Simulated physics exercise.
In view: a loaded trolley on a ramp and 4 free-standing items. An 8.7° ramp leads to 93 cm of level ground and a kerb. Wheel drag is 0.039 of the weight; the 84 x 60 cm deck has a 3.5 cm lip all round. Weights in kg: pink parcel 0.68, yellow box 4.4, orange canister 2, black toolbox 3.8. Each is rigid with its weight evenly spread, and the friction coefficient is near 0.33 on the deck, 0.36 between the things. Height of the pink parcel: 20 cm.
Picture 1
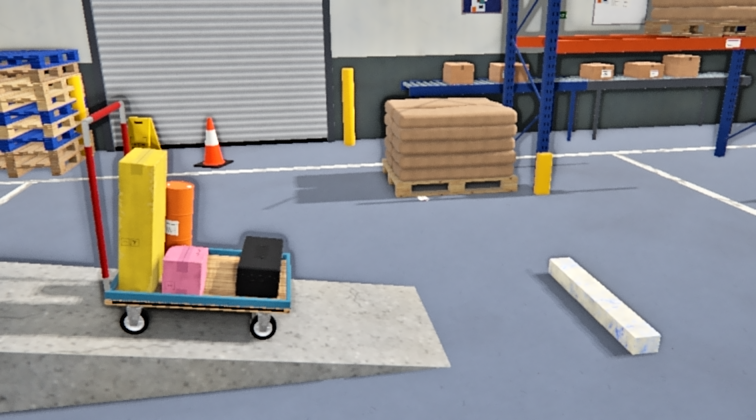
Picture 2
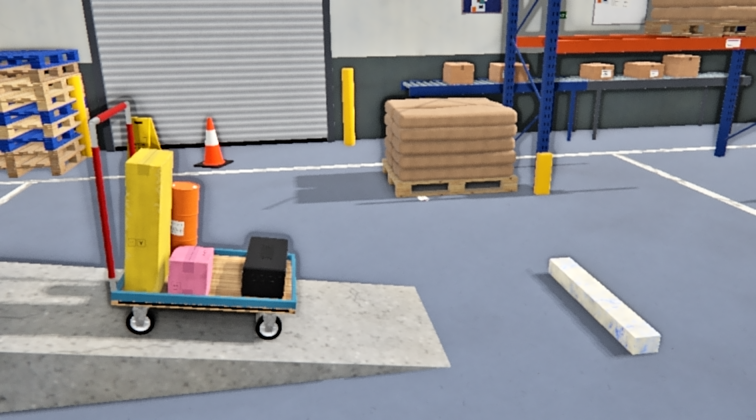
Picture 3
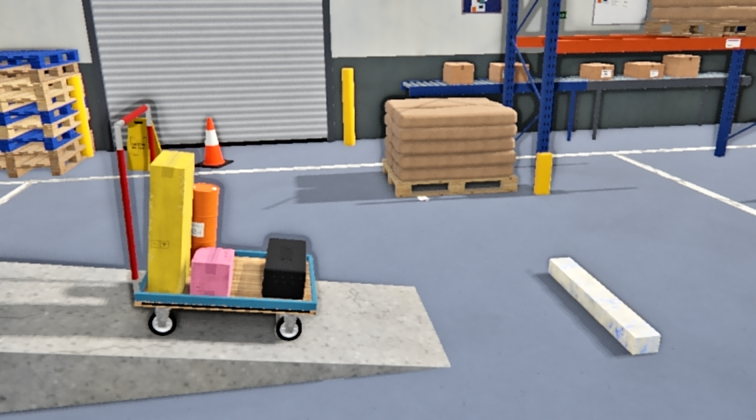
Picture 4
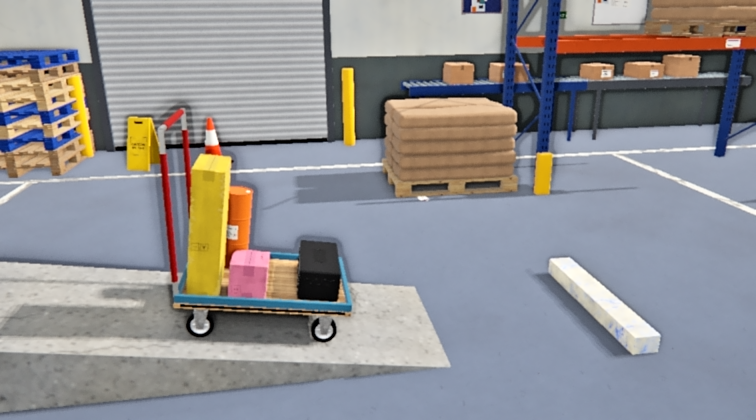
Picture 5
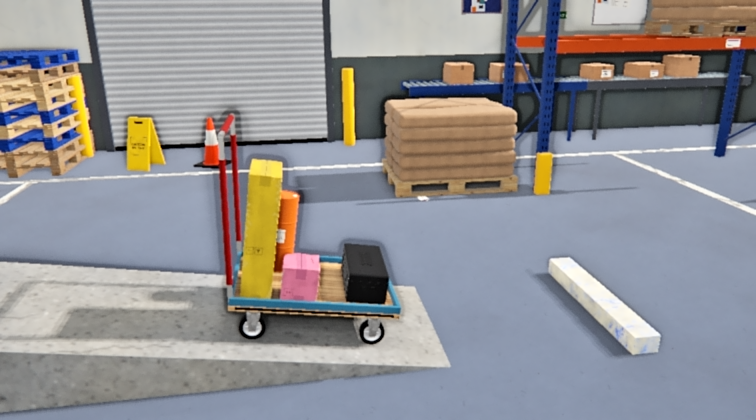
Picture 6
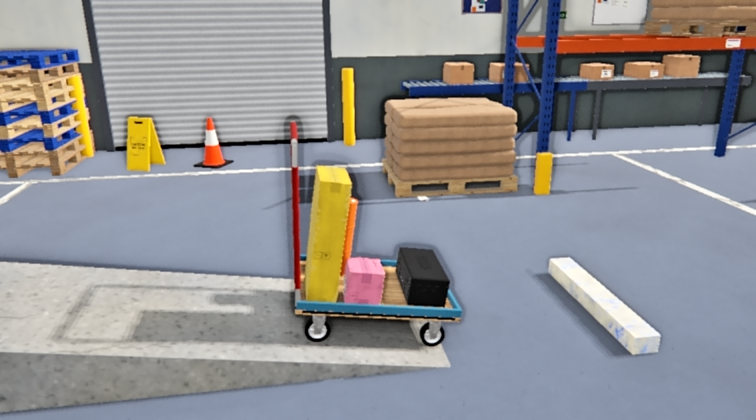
To begin with, a trolley carrying a tall yellow box, an orange canister, a pink parcel and a black box sits on a grey ramp, barely creeping right. It then rolls rightward with growing speed, its load still upright, nearing the ramp's low end, with a pale kerb further right.
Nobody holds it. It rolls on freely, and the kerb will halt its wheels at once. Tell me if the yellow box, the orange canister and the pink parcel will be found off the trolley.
The yellow box is still aboard, the orange canister is still aboard, the pink parcel is still aboard.
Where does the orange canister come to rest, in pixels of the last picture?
Around (540, 235).
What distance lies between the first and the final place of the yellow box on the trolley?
Some 36 cm.
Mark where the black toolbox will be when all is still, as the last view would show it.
Around (581, 265).
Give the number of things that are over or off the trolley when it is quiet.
In all, 1.
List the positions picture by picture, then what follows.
In the first frame, 174 cm to the kerb; yellow box (143, 222); orange canister (178, 224); pink parcel (185, 272).
In the second frame, 172 cm to the kerb; black toolbox (266, 266).
In the third frame, 162 cm to the kerb; black toolbox (285, 267).
In the fourth frame, 145 cm to the kerb; black toolbox (318, 269).
In the fifth frame, 120 cm to the kerb; black toolbox (364, 272).
In the sixth frame, 89 cm to the kerb; yellow box (326, 236); pink parcel (363, 283).
Then, 0.50 s after the last picture, 14 cm to the kerb.
Then, 0.70 s after the last picture, trolley at the kerb; yellow box tipped 4° from how it sat near (511, 239); pink parcel slid 11 cm near (550, 279); orange canister slid 11 cm near (509, 237).
Then, 0.90 s after the last picture, trolley at the kerb; yellow box tipped 31° from how it sat near (544, 239); orange canister slid 27 cm near (535, 235); pink parcel slid 19 cm near (564, 279).
At rest, tipped over on the trolley, yellow box; not toppled but over 10 cm from the start, pink parcel and orange canister; black toolbox in place, give or take 10 cm. Seen from the same camera at the end, yellow box near (555, 244), orange canister near (540, 235).
